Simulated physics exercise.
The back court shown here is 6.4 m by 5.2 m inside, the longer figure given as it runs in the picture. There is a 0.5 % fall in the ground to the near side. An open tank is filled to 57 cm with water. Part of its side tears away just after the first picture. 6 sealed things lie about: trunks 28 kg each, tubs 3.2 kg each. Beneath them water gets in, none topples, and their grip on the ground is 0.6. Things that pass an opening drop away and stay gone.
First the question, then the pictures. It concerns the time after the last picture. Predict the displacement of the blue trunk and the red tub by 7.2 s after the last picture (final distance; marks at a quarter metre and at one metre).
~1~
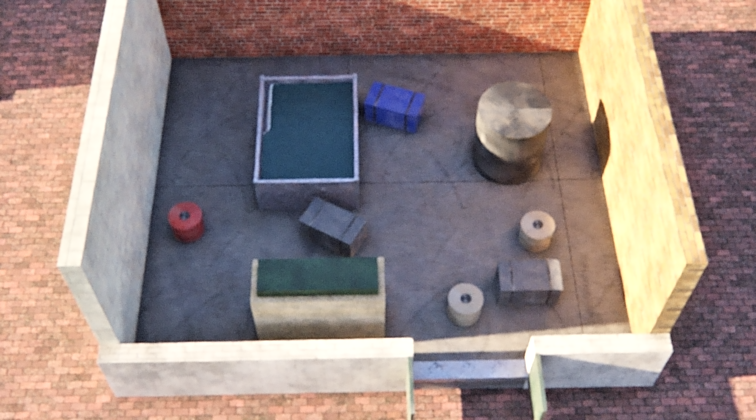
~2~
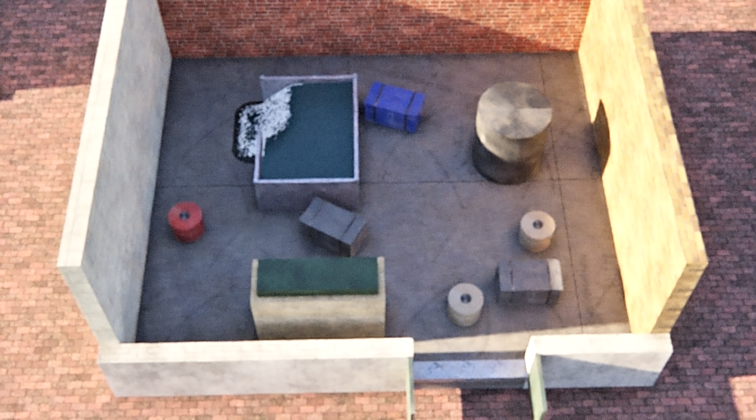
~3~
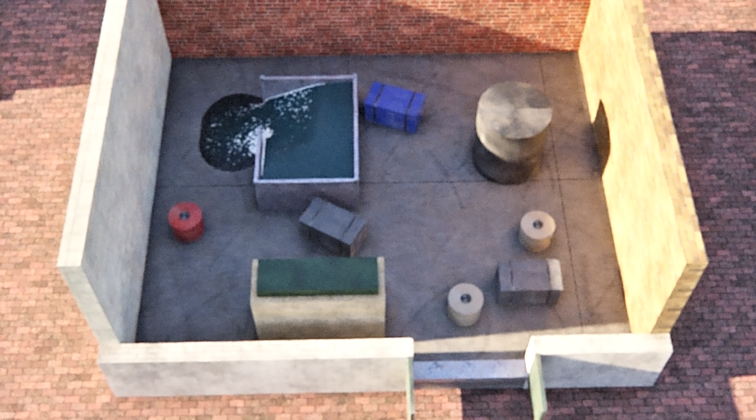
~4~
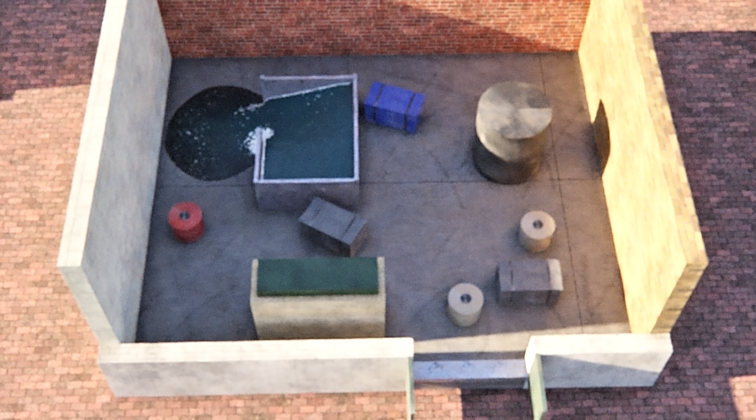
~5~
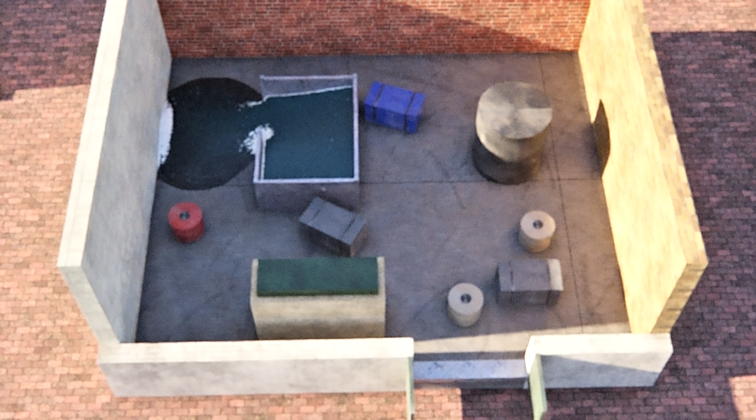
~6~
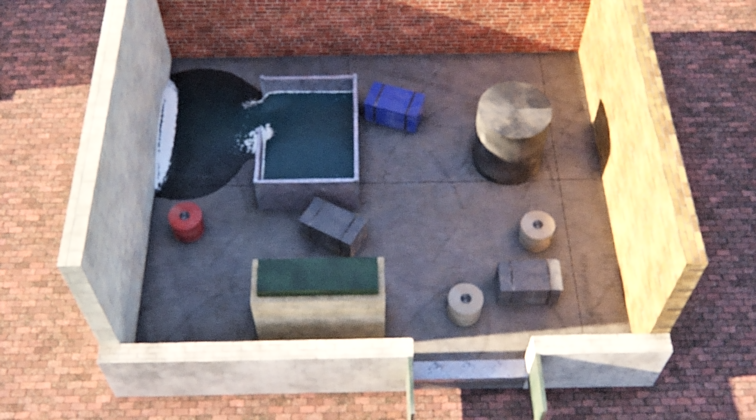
My prediction: The blue trunk barely stirs; the red tub glides a long stretch.
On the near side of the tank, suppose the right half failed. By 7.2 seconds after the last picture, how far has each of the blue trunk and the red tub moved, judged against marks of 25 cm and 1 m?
In that case the blue trunk barely shifts, the red tub gets carried off.
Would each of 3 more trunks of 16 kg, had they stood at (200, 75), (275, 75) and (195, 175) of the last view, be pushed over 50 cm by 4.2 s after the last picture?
Going one by one: Too far, too far, too far.
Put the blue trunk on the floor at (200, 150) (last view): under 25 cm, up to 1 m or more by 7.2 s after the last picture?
In the end it is hauled off.
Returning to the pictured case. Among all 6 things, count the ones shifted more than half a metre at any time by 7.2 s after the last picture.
That adds up to 1.
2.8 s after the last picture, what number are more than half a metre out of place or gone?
Answer: 1.
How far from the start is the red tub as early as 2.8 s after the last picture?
It has shifted about 200 cm.
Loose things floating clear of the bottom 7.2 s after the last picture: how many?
That would be 2 of them.
Then, 0.9 s after the last picture the blue trunk is near (395, 99), 0.0 m from its start, aground; the red tub is near (197, 223), 0.2 m from its start, aground; 0 of 6 are out; 0 afloat.
Then, 2.8 s after the last picture the blue trunk is near (395, 99), 0.0 m from its start, aground; the red tub is near (307, 271), 1.9 m from its start, afloat; 0 of 6 are out; 1 afloat.
Then, 4.8 s after the last picture the blue trunk is near (395, 99), 0.0 m from its start, aground; the red tub is near (393, 252), 2.9 m from its start, aground; 0 of 6 are out; 0 afloat.
Then, 7.2 s after the last picture the blue trunk is near (395, 99), 0.0 m from its start, aground; the red tub is near (417, 238), 3.1 m from its start, aground; 0 of 6 are out; 2 afloat.
